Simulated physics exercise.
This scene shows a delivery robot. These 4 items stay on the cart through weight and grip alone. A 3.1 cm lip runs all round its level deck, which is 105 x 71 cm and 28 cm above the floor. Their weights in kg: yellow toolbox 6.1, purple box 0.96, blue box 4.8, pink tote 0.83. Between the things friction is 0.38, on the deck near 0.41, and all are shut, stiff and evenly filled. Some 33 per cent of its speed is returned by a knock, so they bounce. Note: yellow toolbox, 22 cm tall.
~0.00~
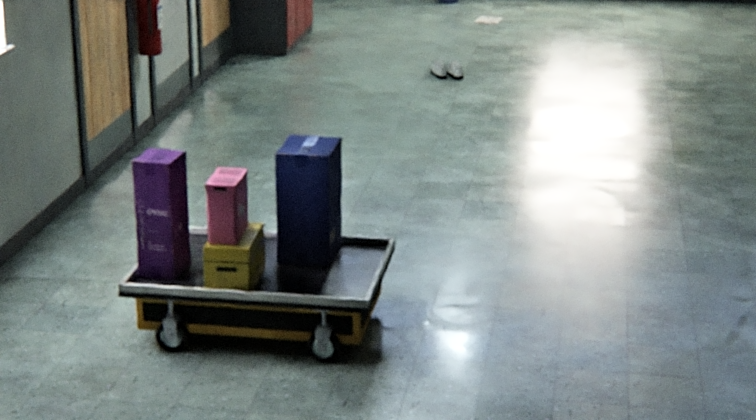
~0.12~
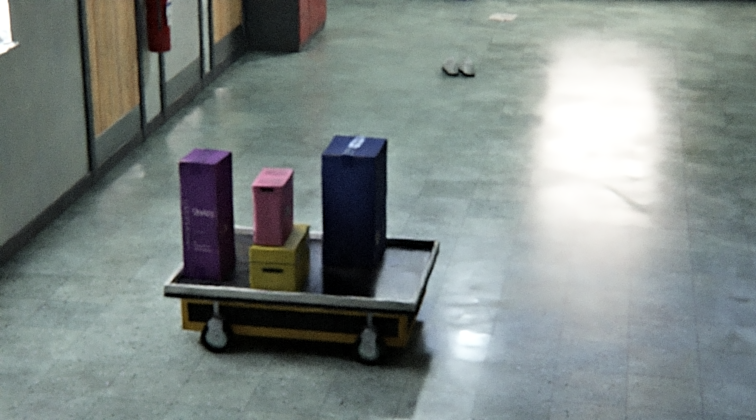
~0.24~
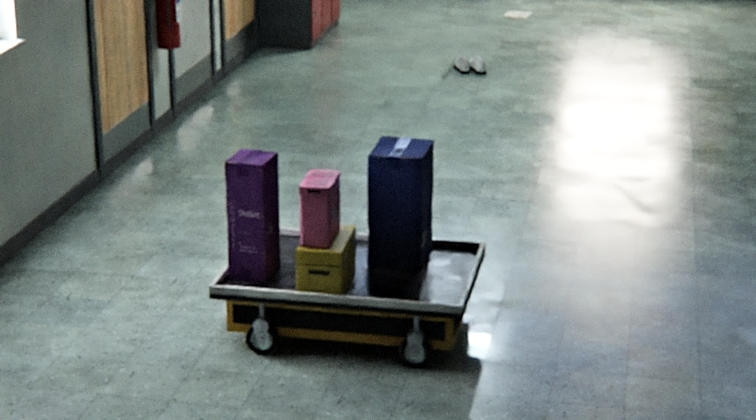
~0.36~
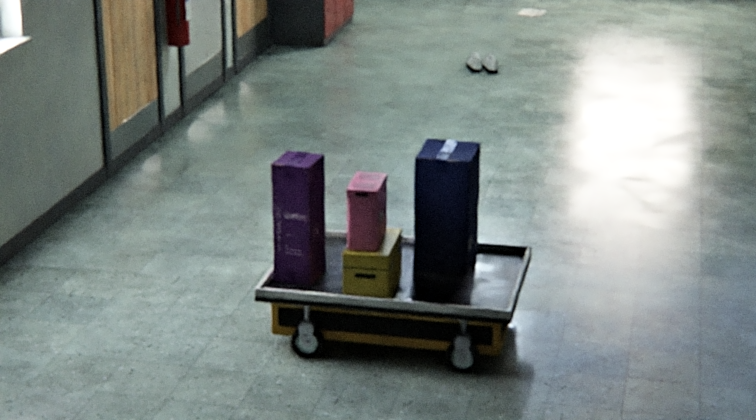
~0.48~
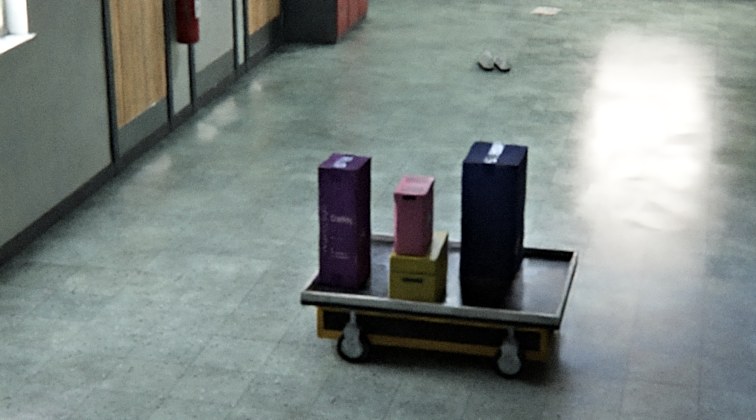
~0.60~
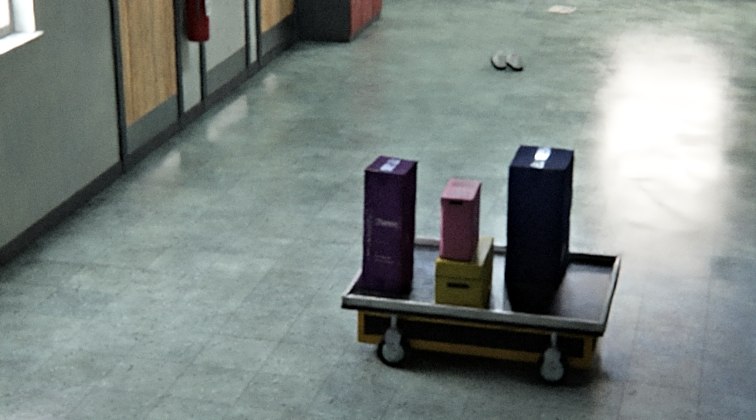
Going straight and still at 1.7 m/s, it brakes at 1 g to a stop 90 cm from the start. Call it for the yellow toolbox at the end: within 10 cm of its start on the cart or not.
Not within.
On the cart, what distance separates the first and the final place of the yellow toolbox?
I'd put it at about 20 centimetres.
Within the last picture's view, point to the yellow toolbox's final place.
Around (521, 278).
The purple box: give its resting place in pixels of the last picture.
I'd put it at around (463, 245).
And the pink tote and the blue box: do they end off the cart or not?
Pink tote: Out of bounds; blue box: In bounds.
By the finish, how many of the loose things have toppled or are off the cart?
Total: 2.
After 0.80 s, cart 105 cm along, stopped; yellow toolbox moved 16 cm near (511, 277); purple box 27° off upright; pink tote moved 20 cm.
After 1.00 s, cart 105 cm along, stopped; yellow toolbox moved 20 cm near (521, 278); purple box 56° off upright; pink tote 6° off upright.
After 1.50 s, cart 105 cm along, stopped; pink tote now off the cart; yellow toolbox moved 20 cm near (521, 278); purple box 57° off upright.
In the end (1.8 s), off the cart, pink tote; toppled on the cart, purple box; not toppled but over 10 cm from the start, yellow toolbox and blue box. At the end, from the last picture's camera, yellow toolbox near (521, 278).
